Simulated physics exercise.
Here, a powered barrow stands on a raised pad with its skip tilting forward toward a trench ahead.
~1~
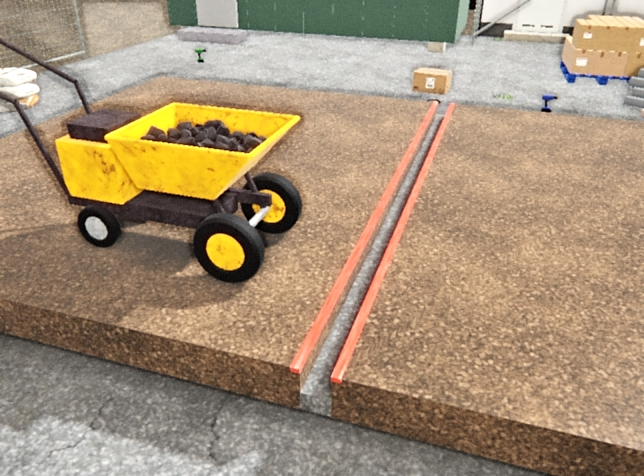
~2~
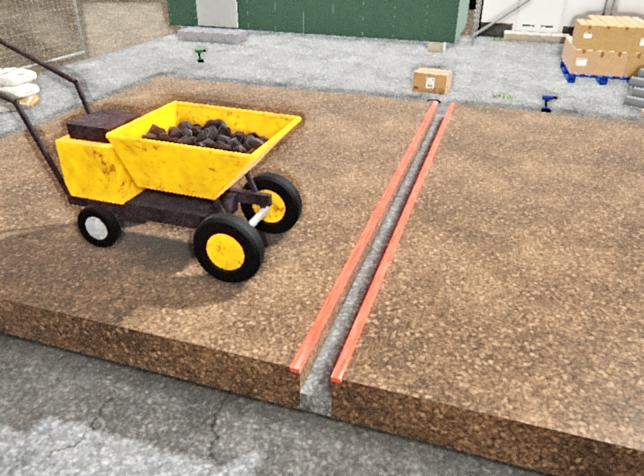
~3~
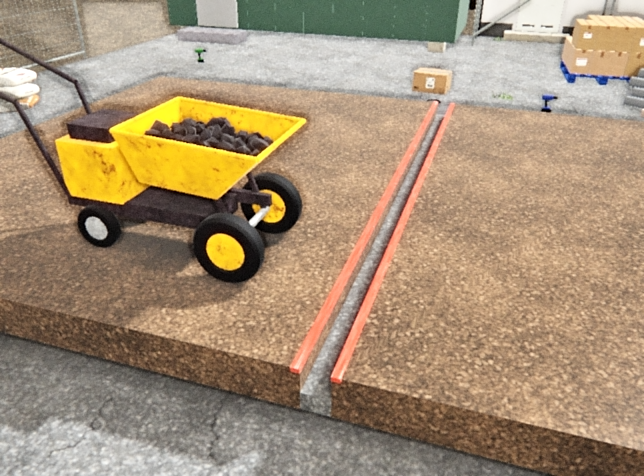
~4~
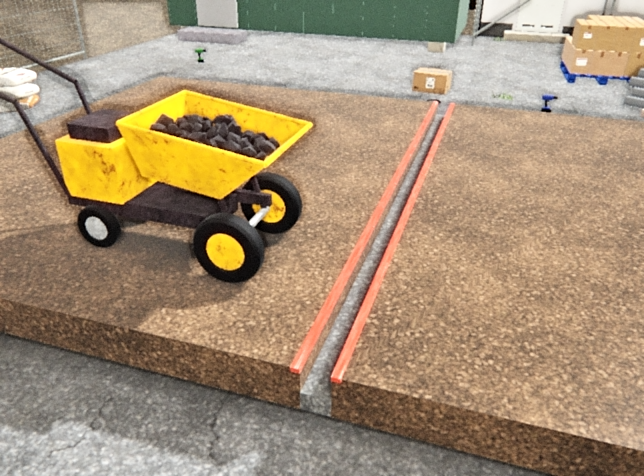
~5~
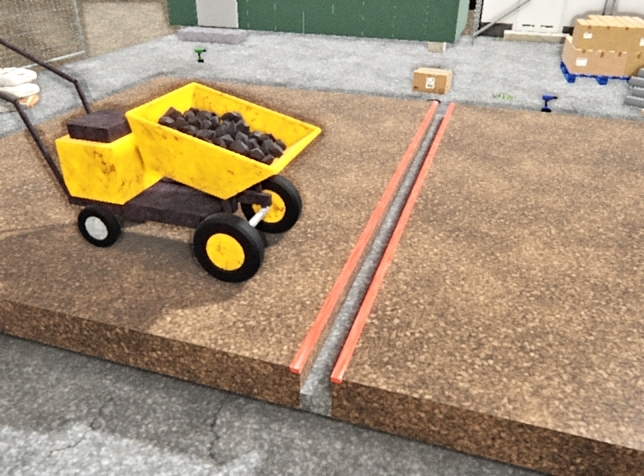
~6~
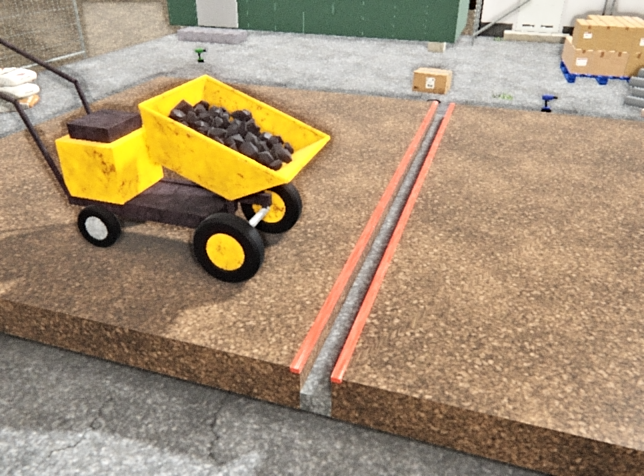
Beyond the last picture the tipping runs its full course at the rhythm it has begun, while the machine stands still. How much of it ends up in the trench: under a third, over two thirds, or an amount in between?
Most likely the part landing in the trench will be one third to two thirds.
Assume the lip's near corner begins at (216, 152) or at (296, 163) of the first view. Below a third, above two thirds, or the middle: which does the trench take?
One to two thirds; then under a third.
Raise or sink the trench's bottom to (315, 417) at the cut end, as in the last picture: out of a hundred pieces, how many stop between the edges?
Estimated share: Approx. 60 %.
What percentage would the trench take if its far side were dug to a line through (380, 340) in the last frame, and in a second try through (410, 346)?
Near 80 % and 100 %.
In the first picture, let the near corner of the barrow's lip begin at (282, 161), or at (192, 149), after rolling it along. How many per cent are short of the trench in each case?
First spot 0 per cent, second spot 40 per cent.
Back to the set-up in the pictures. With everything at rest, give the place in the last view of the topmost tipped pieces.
Roughly at (370, 256).
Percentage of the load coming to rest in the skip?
Around 15 in a hundred.
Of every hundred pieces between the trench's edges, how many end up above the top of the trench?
35 per cent or thereabouts.
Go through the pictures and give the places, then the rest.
In the first frame, lip of the skip near (250, 157), level; top of the load near (194, 133), lumps of coal; first edge of the trench near (317, 326); far edge near (354, 334), the trench under half as wide as the skip, and about as deep as wide.
In the second frame, lip of the skip near (252, 158), level; top of the load near (196, 133).
In the third frame, lip of the skip near (257, 160), tipped barely; top of the load near (191, 134).
In the fourth frame, lip of the skip near (265, 165), tipped a little; top of the load near (187, 131).
In the fifth frame, lip of the skip near (275, 172), tipped a little; top of the load near (195, 126).
In the sixth frame, lip of the skip near (286, 181), tipped clearly; top of the load near (202, 126); first edge of the trench near (317, 326); far edge near (354, 334).
Shortly afterwards, skip tipped steeply; the whole lot in the skip.
Next, skip tipped right over; near two thirds in the skip; near a quarter in or heaped over the trench; a little beyond it; only a few falling.
Some moments later, skip tipped right over; near a quarter in the skip; only a few short of the trench; near half in or heaped over the trench; near a third beyond it.
In the end, skip tipped right over; near a quarter in the skip; only a few short of the trench; near half in or heaped over the trench; near a third beyond it.
